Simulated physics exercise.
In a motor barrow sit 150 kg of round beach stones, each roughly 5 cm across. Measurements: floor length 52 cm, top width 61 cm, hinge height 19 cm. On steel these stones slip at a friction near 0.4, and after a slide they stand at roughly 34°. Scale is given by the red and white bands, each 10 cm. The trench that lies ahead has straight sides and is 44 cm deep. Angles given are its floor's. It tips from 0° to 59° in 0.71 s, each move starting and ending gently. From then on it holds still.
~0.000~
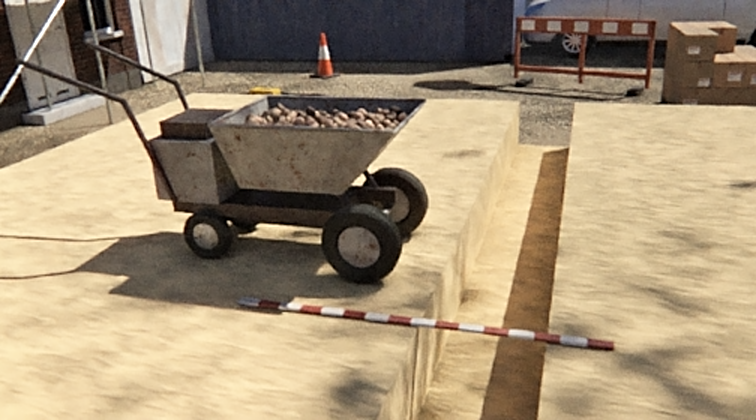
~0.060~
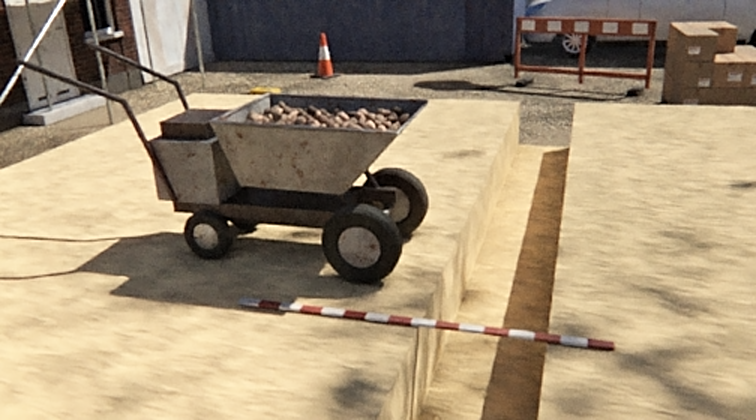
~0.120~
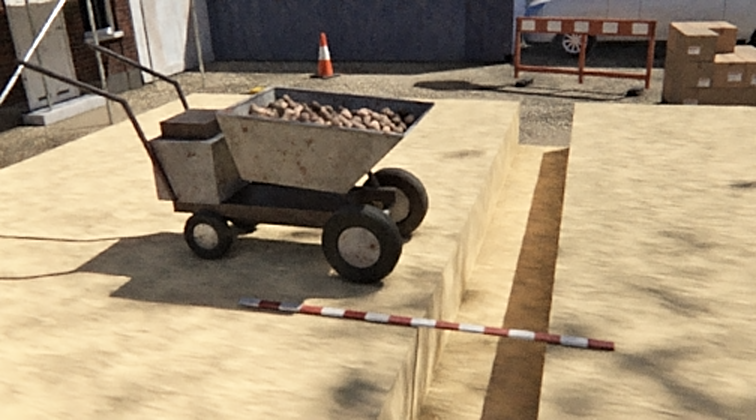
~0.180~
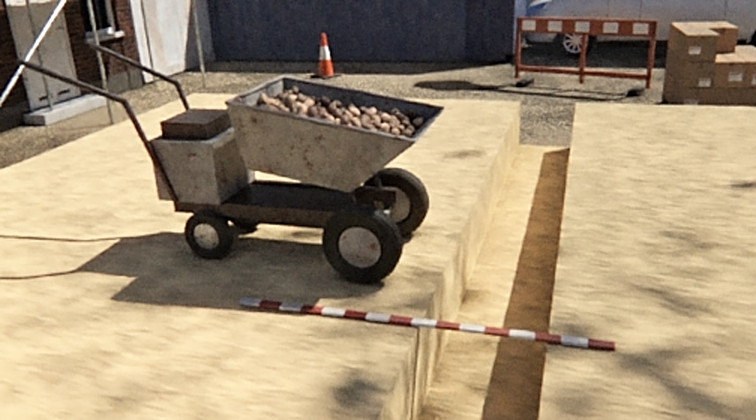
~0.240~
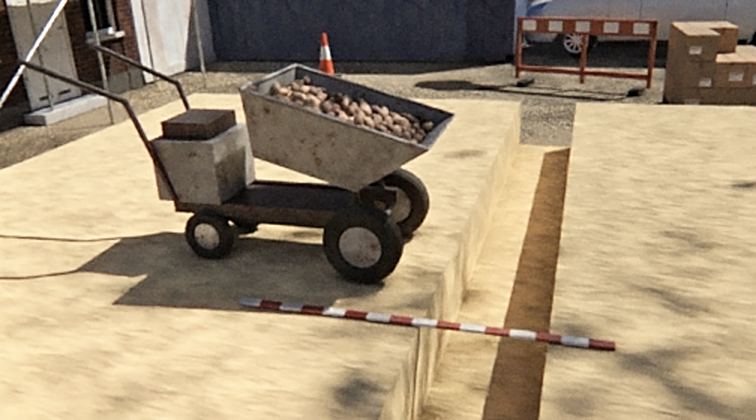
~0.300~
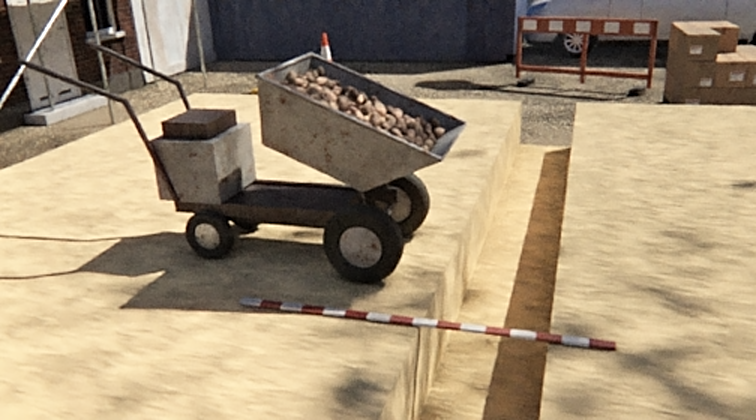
A grey motor barrow loaded with round brownish stones stands on pale, sandy ground in a sunlit yard, seen from slightly above by a still camera. A straight trench runs to its right, a red and white banded pole lies in front, and an orange cone, barrier and brown boxes stand behind. The skip tilts steadily forward to the right, its back rising, while the barrow's wheels stay put.
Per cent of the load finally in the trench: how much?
Approx. 63 %.
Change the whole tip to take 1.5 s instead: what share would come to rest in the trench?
With that change, it comes to around 80 per cent.
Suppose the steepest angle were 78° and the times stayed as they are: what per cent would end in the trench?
It would be near 70 per cent.
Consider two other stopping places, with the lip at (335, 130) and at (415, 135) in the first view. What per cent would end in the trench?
First spot about 95, second spot about 45 per cent.
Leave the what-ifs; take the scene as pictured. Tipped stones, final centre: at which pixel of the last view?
(538, 331).
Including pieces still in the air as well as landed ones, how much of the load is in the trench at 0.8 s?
Close to 15 per cent at that time.
After 0.5 s the floor is at 50°; 100 % in the skip; the foremost stones are at (469, 183).
After 0.8 s the floor is at 59°; 84 % in the skip, 16 % in the trench; the foremost stones are at (555, 237).
After 1.2 s the floor is at 59°; 37 % in the skip, 28 % in the trench, 34 % past the trench; the foremost stones are at (707, 295).
After 3.1 s the floor is at 59°; 1 % in the skip, 63 % in the trench, 36 % past the trench; the foremost stones are past the picture's edge.
